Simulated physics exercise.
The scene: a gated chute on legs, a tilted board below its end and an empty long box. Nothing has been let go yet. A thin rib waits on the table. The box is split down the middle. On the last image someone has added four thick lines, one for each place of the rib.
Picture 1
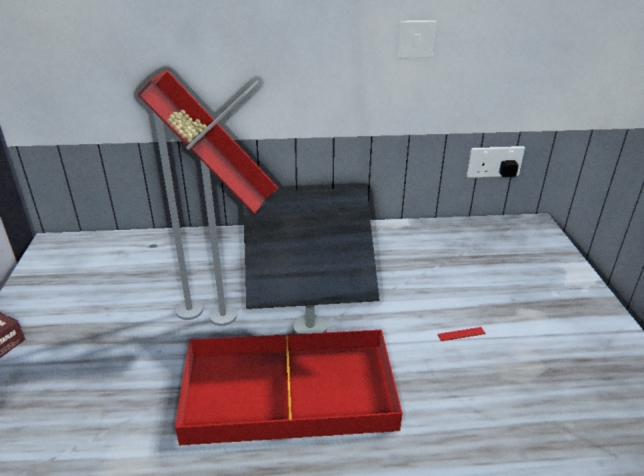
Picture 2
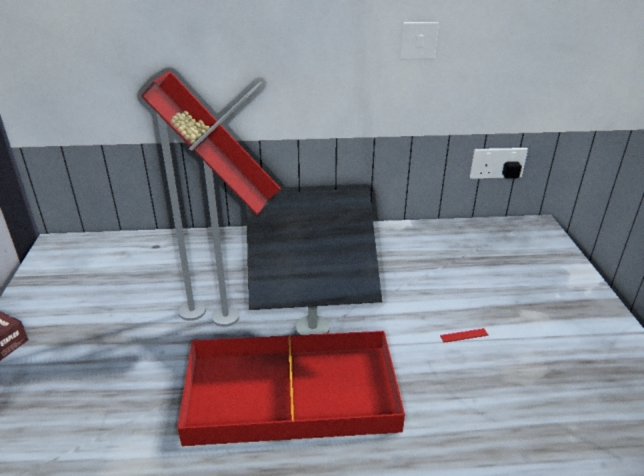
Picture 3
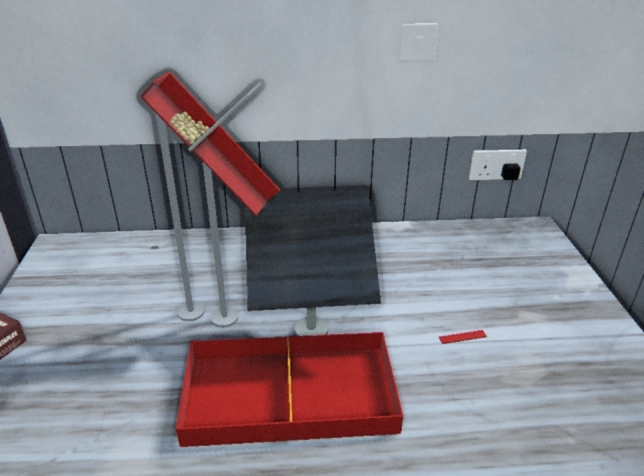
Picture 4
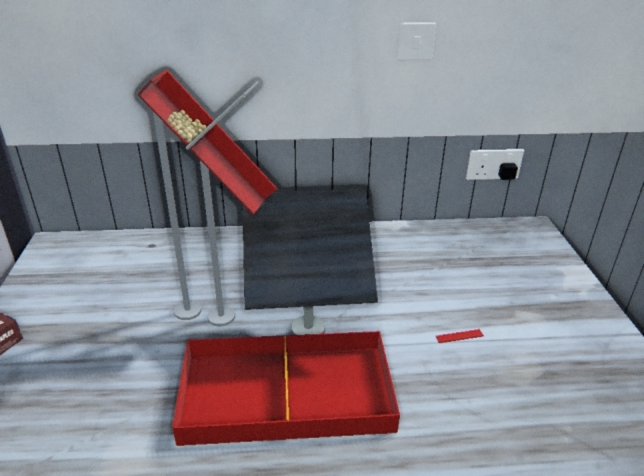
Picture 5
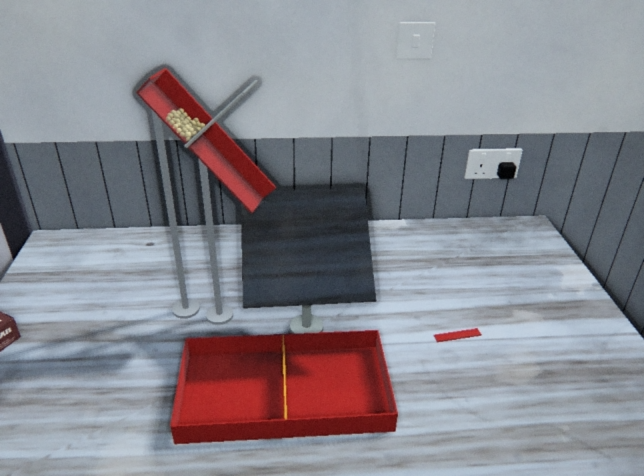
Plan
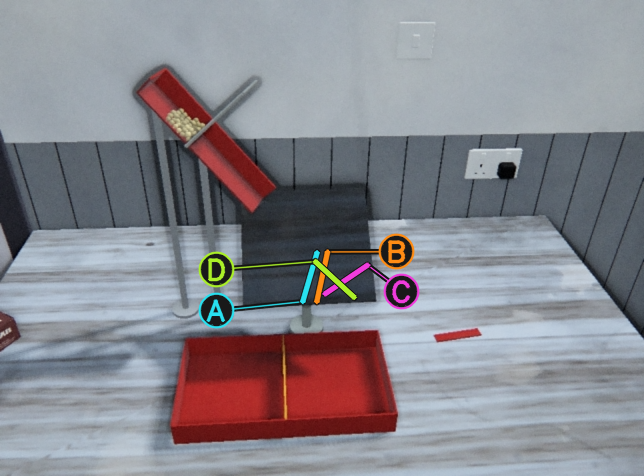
The clip opens on a red chute on thin grey legs, pale beans resting behind its gate, with a dark tilted board below its lower end and an empty, divided red box in front. A red strip lies on the table at right. Nothing moves except a slight drift of the view.
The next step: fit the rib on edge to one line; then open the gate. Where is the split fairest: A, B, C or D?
Best: A.
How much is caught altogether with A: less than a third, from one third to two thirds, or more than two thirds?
It is more than two thirds.
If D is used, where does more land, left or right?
The right half.
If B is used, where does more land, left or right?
Right.
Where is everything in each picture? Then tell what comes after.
The first frame shows load behind the gate at (187, 129), soya beans; lip of the chute at (259, 206), sloping fairly steeply.
The second frame shows middle of the board at (312, 246), tilted fairly steeply; middle of its low edge at (316, 306); of its high edge at (308, 191).
The third frame shows front corners of the box at (177, 429) and (403, 416); front end of its middle wall at (291, 422).
The fourth frame shows middle of the load at (187, 129); lip at (258, 207).
The fifth frame shows middle of the load at (185, 127); lip at (257, 206).
On the marked copy, line A from (317, 252) to (302, 301); line B from (327, 251) to (316, 301); line C from (367, 265) to (325, 293); line D from (315, 261) to (354, 297).
Choosing A, of what is caught, about half in the left half, about half in the right.
Choosing B, of what is caught, a small part in the left half, nearly all in the right.
Choosing C, of what is caught, a stray few in the left half, nearly all in the right.
Choosing D, of what is caught, none in the left half, all in the right.
